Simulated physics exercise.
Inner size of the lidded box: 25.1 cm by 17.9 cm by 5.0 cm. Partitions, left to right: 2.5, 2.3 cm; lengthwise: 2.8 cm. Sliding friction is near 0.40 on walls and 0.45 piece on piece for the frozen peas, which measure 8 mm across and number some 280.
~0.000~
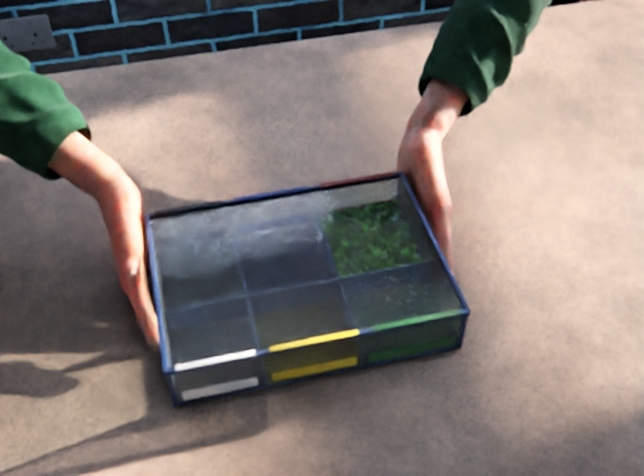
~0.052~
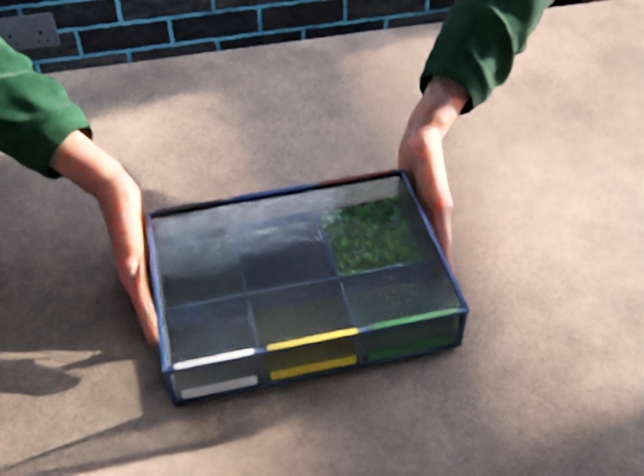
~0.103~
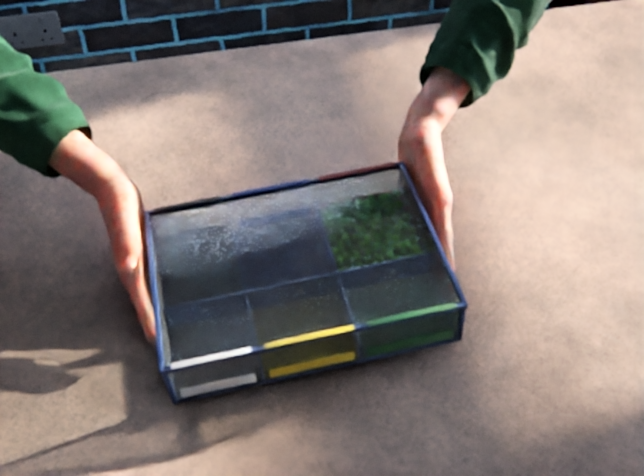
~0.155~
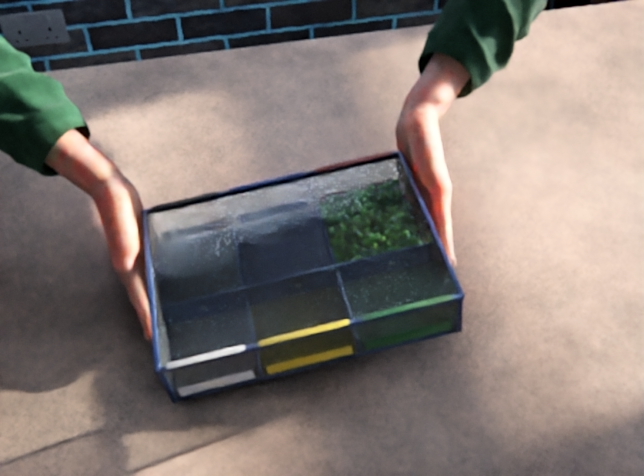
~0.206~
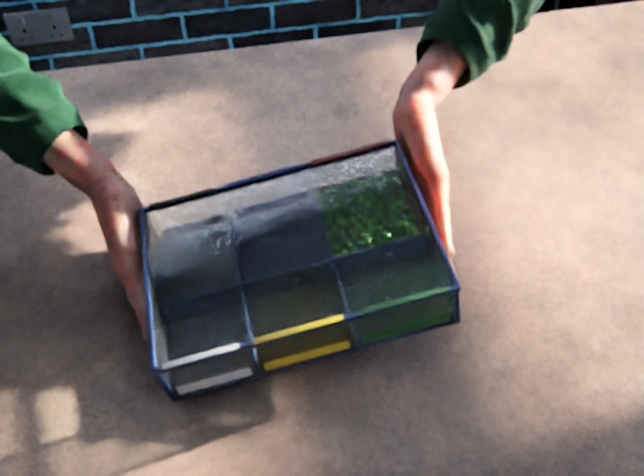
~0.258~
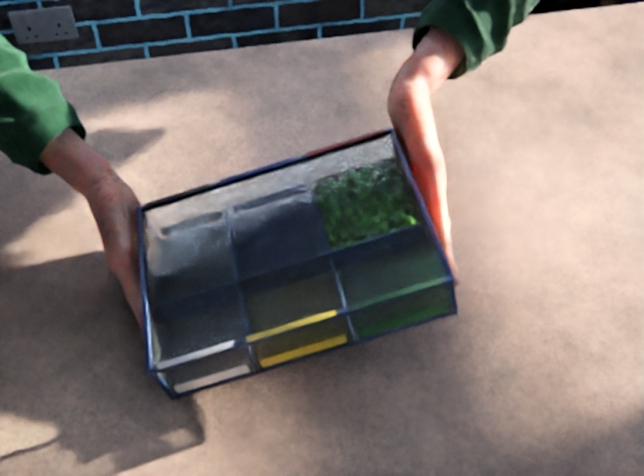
Two hands tilt a clear lidded box of green bits, lowering its left front corner.
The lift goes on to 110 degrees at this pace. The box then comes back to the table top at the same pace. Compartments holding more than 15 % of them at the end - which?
As I see it, red compartment: It'll probably finish at or short of fifteen percent of the pieces. Blue compartment: It'll probably finish at or short of fifteen percent of the pieces. Green compartment: It'll probably finish at or short of fifteen percent of the pieces. Yellow compartment: It'll probably finish at or short of fifteen percent of the pieces. White compartment: It'll probably finish past fifteen percent of the pieces. Black compartment: It'll probably finish past fifteen percent of the pieces.
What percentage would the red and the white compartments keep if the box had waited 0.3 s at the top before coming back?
That would leave red with 0 percent and white with 55 percent.
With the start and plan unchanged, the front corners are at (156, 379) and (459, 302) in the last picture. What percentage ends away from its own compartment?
My guess is close to 100 per cent.
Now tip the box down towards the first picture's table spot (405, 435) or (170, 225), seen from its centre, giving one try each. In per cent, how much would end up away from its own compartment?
About 90 per cent on the first try and 80 per cent on the second.
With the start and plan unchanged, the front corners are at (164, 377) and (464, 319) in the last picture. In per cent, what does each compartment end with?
Red 0, blue 0, green 45, yellow 40, white 15, black 0.
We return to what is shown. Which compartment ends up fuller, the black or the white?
The white one.
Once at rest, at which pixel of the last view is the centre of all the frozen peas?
Somewhere near (192, 323) in the last picture.
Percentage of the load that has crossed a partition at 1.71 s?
Roughly 90 percent.
Then, at 1.71 s, tilt 110 degrees; red 10 %, blue 20 %, white 35 %, black 35 %.
After 2.68 s, tilt 51 degrees; white 55 %, black 45 %.
After 3.64 s, tilt 0 degrees; white 55 %, black 45 %.
At rest (4.2 s), red 0 %, blue 0 %, green 0 %, yellow 0 %, white 55 %, black 45 %.
